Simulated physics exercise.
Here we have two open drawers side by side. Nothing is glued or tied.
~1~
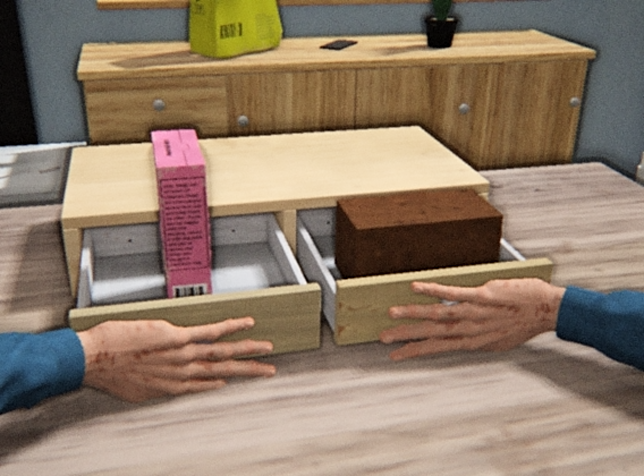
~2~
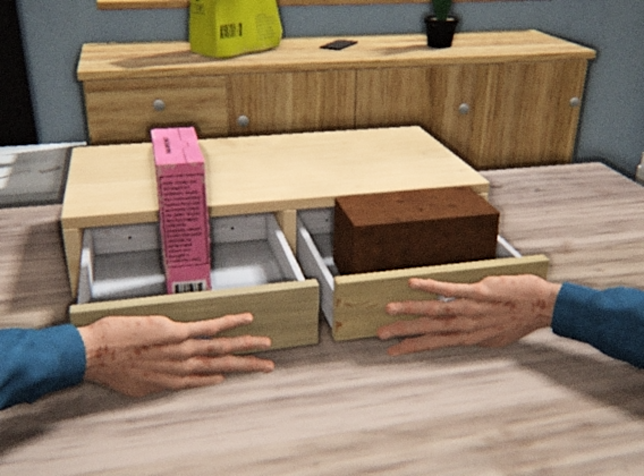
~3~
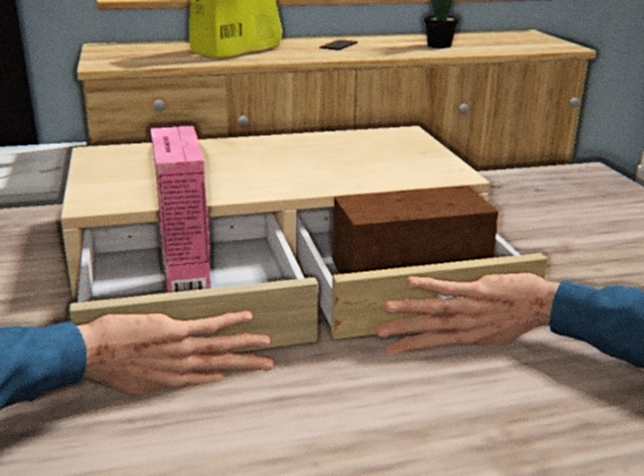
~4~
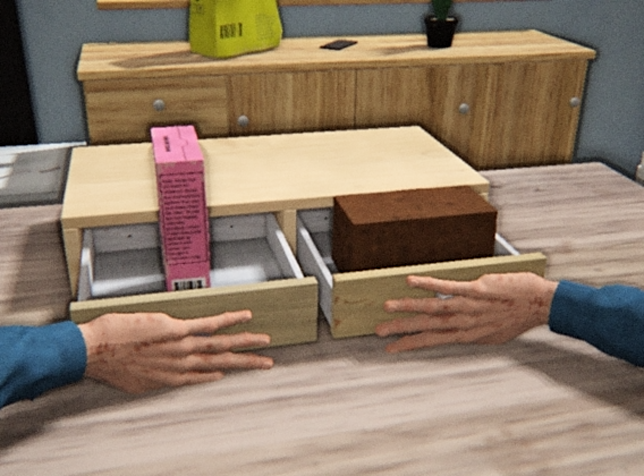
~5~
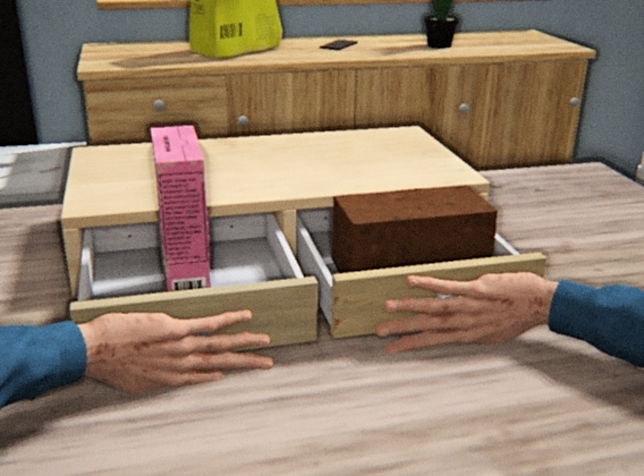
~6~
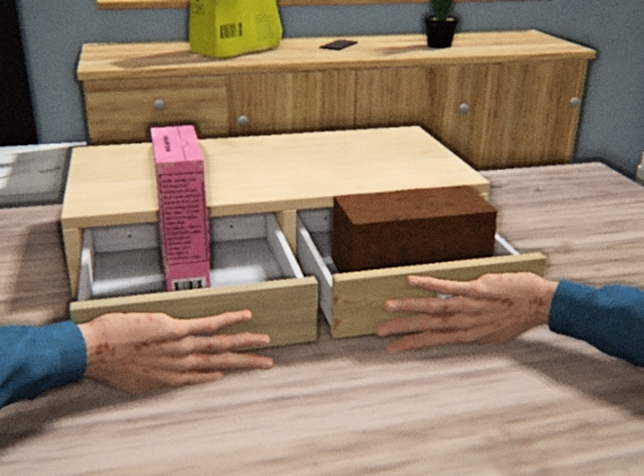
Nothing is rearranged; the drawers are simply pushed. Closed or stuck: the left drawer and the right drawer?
In the end the left drawer stays ajar; the right drawer stays ajar.
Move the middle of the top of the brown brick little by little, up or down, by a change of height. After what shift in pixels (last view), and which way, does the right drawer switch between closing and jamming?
Roughly 20 pixels down.
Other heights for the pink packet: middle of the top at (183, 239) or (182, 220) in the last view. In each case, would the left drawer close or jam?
In turn it stays ajar; jams.
Then, 0.32 s later than the last frame, left drawer starting in; right drawer starting in.
When it is over, the left drawer will not close; the right drawer will not close.
